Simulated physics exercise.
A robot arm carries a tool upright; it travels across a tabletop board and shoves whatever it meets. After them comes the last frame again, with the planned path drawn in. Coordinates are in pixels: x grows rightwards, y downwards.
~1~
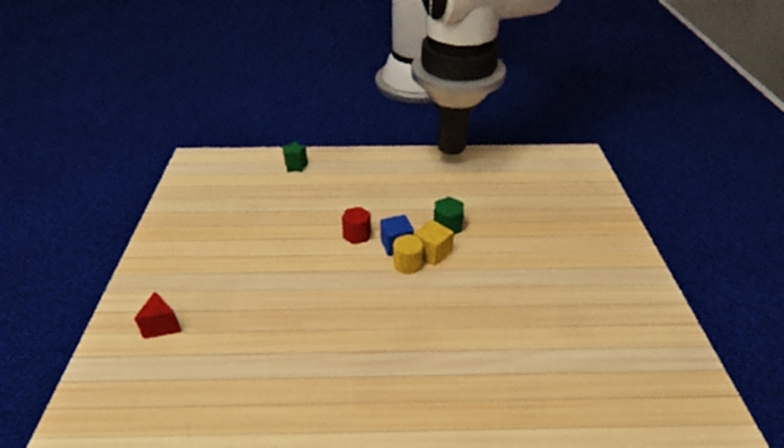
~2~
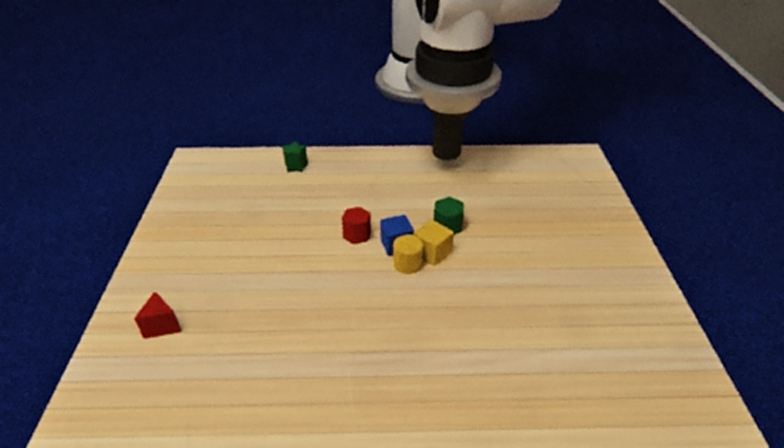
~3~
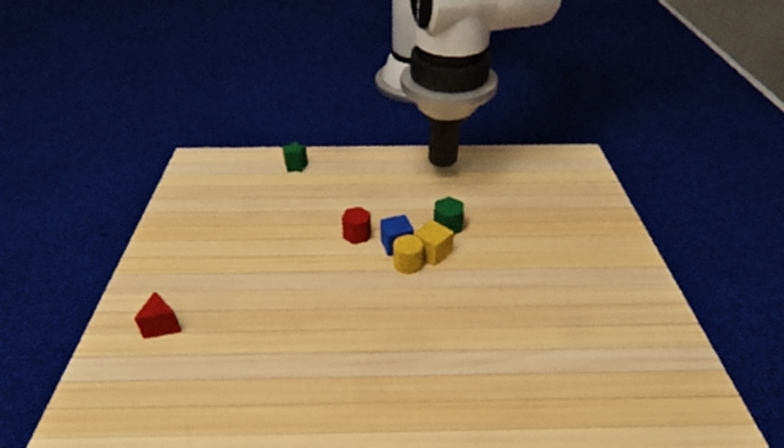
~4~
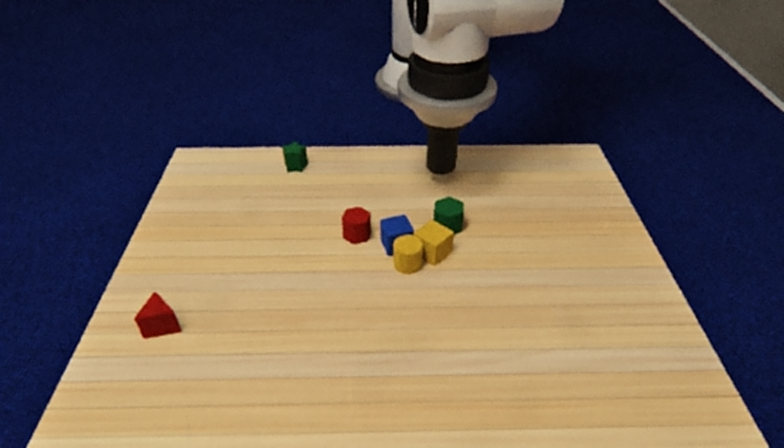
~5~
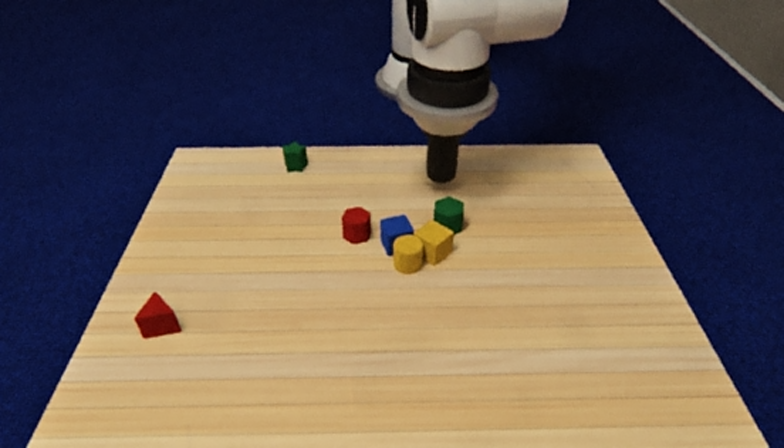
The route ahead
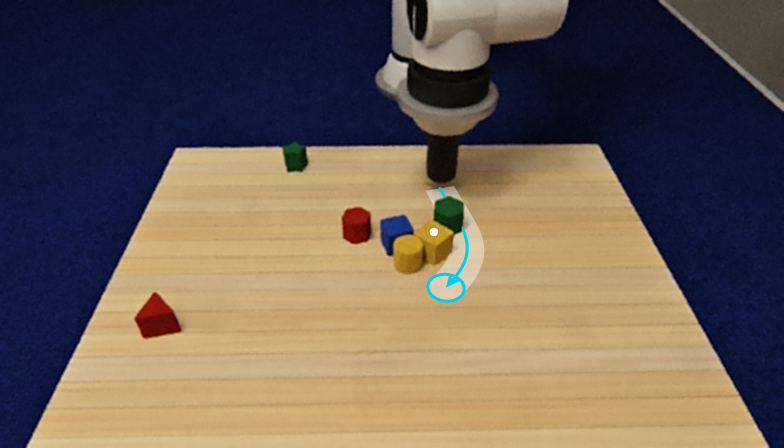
A white robot arm with a dark, rod-like tool reaches over the far edge of a pale wooden board on blue, seen from the front and slightly above by a still camera. A small green block sits at far left, a red triangular one nearer left, and red, blue, yellow and green blocks near the middle. The tool shifts slightly left, then edges nearer, while every block stays still.
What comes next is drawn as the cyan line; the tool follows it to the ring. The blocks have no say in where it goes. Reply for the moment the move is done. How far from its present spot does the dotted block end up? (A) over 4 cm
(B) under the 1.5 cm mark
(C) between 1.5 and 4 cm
Answer: A.
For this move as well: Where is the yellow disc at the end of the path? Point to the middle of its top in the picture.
Expect it around (377, 249).
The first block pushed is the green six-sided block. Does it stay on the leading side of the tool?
Once the path is finished, the green six-sided block still sits ahead of the tool.
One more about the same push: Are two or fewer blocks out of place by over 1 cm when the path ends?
I expect not.
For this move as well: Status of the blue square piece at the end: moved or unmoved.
Left in place.
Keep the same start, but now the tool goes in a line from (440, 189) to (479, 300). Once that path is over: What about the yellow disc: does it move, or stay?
That one moves away.
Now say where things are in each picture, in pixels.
Tool tip (451, 148); block tops, blue square piece (397, 225); yellow disc (408, 244); yellow square piece (434, 232); green six-sided block (449, 206), in the first picture.
Tool (447, 153); blocks unchanged, in the second picture.
Tool (443, 160); blocks unchanged, in the third picture.
Tool (441, 167); blocks unchanged, in the fourth picture.
Tool (441, 175); blue square piece (397, 225); yellow disc (408, 244); yellow square piece (434, 232); green six-sided block (449, 206), in the fifth picture.
Path on the board, from (440, 189) via (457, 218) and (467, 252), ending at (446, 287); the dot is on the yellow square piece.
What follows on the original path. One third of the way, tool (458, 204); green six-sided block (451, 218), turned 20° clockwise.
Two thirds of the way, tool (469, 239); yellow disc (387, 251); yellow square piece (419, 250), turned 60° clockwise; green six-sided block (451, 250), turned 65° clockwise.
At the end, tool (447, 273); blue square piece in place; yellow disc (377, 249); yellow square piece (409, 256), turned 85° clockwise; green six-sided block (421, 285), turned 90° clockwise.
